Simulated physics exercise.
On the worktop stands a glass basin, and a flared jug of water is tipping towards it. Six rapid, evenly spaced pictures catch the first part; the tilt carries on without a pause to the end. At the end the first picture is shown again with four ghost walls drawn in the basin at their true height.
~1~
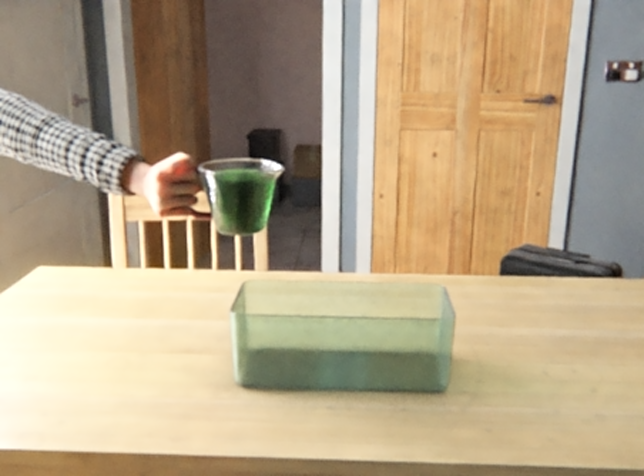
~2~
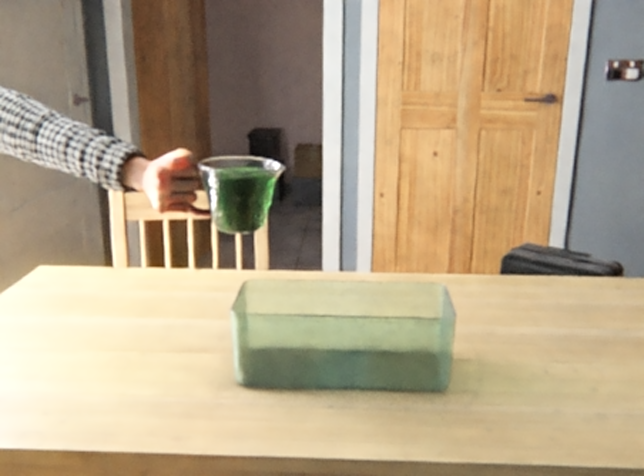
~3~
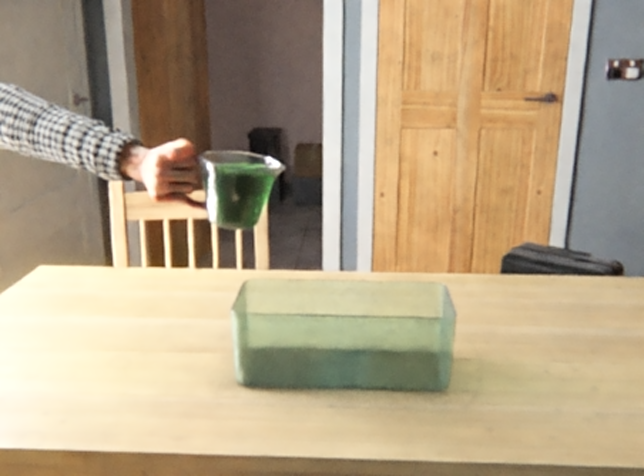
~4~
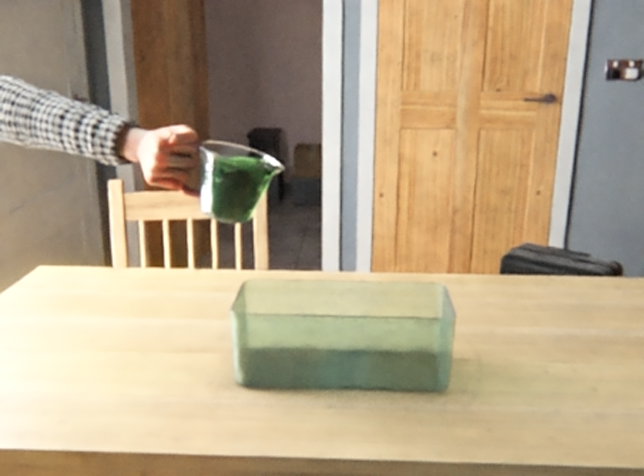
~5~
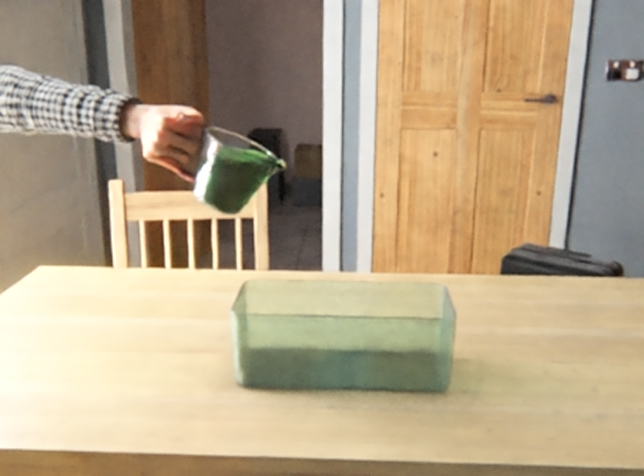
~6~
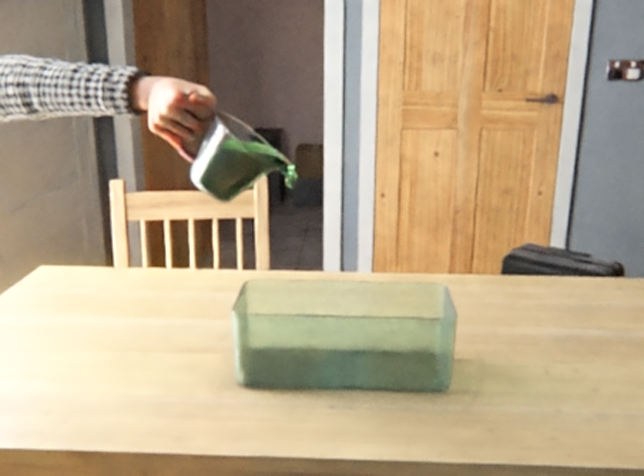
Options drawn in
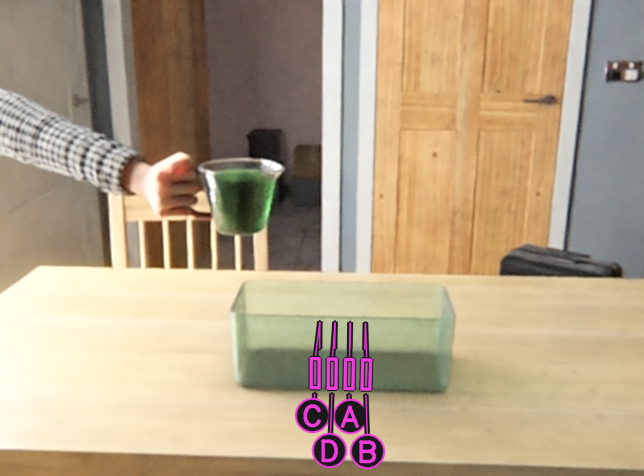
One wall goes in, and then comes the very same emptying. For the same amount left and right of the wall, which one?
Choose B.
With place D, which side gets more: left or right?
The right side.
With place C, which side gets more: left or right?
The right side.
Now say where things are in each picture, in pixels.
Upright, lip at (283, 169); basin from (235, 384) to (448, 390); nothing has left yet, in the first frame.
Upright, lip at (284, 168); nothing has left yet, in the second frame.
Tipped about 7°, lip at (284, 168); nothing has left yet, in the third frame.
Tipped about 15°, lip at (283, 168); nothing has left yet, in the fourth frame.
Tipped about 26°, lip at (283, 168); water is over the lip, down to (283, 168), in the fifth frame.
Tipped about 39°, lip at (283, 168); water is over the lip, down to (292, 185), in the sixth frame.
On the marked copy, A at (348, 394); B at (365, 395); C at (314, 393); D at (331, 394).
Choosing A, about 15 % ends left of the wall and 83 % right of it.
Choosing B, about 47 % ends left of the wall and 50 % right of it; 3 % is lost outside.
Choosing C, about 7 % ends left of the wall and 90 % right of it; 3 % is lost outside.
Choosing D, about 9 % ends left of the wall and 88 % right of it; 3 % is lost outside.
